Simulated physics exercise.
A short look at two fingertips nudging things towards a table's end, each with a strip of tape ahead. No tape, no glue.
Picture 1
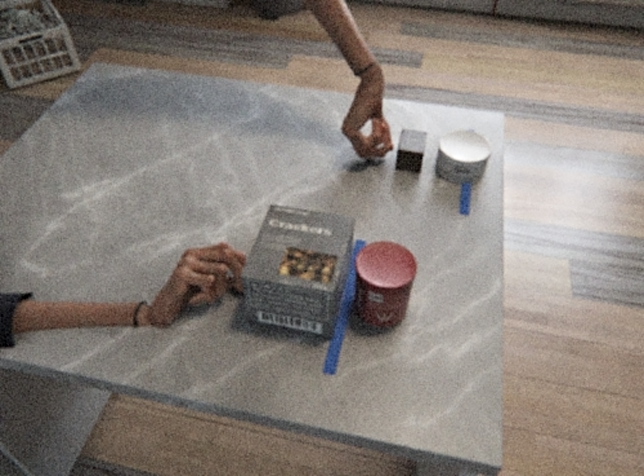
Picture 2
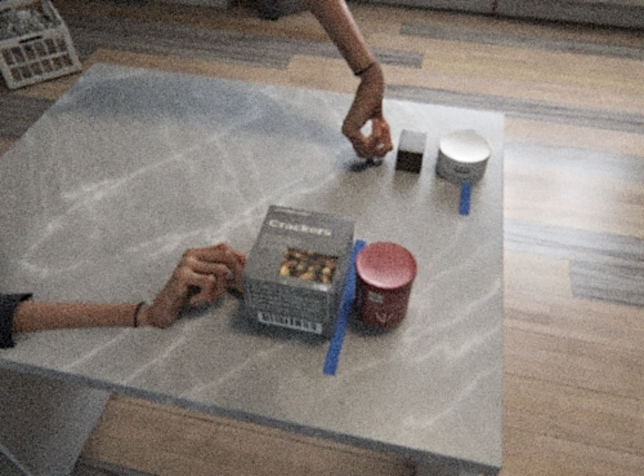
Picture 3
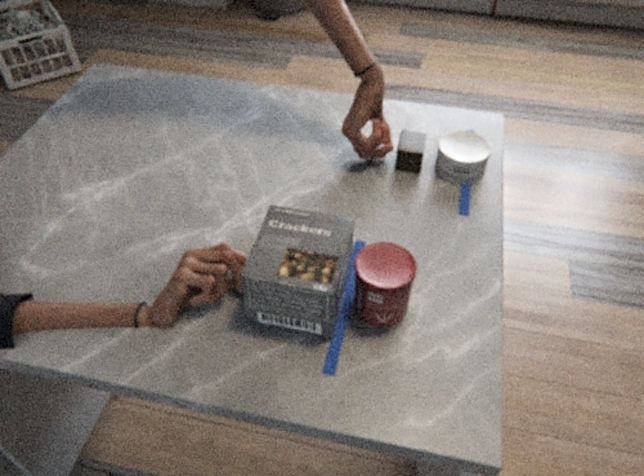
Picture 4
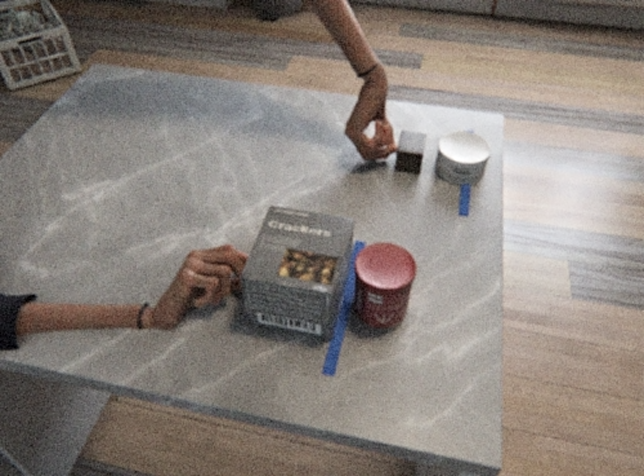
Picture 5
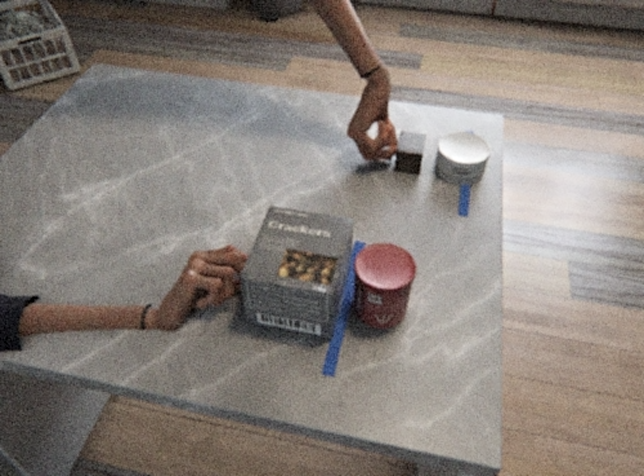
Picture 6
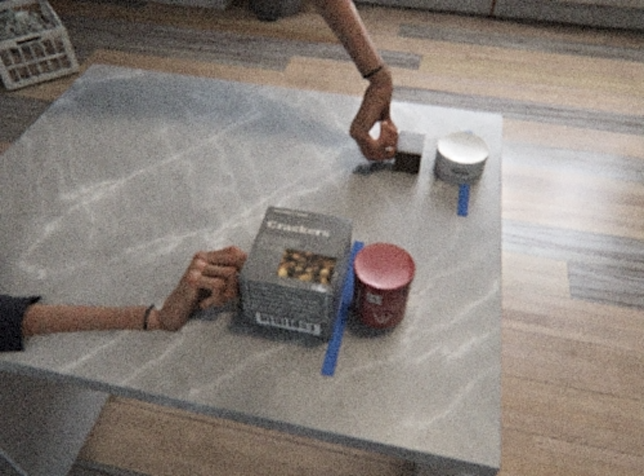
In a room with a wooden floor, a grey marbled table is seen from above at an angle. A grey crackers box stands beside a blue strip and a red pot near the front, with a small black block and a white tub by another blue strip at the upper right. Two hands edge slightly rightward behind the box and block, which barely move, as the view shifts very faintly.
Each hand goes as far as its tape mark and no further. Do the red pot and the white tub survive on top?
The red pot remains on top; the white tub falls off the table.
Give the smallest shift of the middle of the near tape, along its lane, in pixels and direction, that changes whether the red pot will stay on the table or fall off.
A shift of 32 pixels, going right.
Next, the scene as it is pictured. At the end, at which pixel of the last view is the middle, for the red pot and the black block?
First (473, 304), then (487, 163).
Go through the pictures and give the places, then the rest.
In the first frame, red pot (383, 286); white tub (463, 157); grey box (302, 270).
In the second frame, white tub (463, 157); black block (411, 151).
In the third frame, red pot (383, 287); grey box (301, 270).
In the fourth frame, white tub (462, 158); black block (410, 152).
In the fifth frame, red pot (382, 288); grey box (301, 271).
In the sixth frame, red pot (382, 288); white tub (461, 158); black block (409, 152).
Then, 1.80 s later than the last frame, red pot shifted about its own width near (457, 301); white tub tilted by 17° near (517, 169).
Then, 2.16 s later than the last frame, red pot shifted about its own width near (473, 304); white tub dropping near (522, 302).
Then, 2.48 s later than the last frame, red pot shifted about its own width near (473, 304); white tub dropping near (448, 368).
When it is over, the red pot is still on the table, near (473, 304); the white tub drops to the floor, near (400, 372).
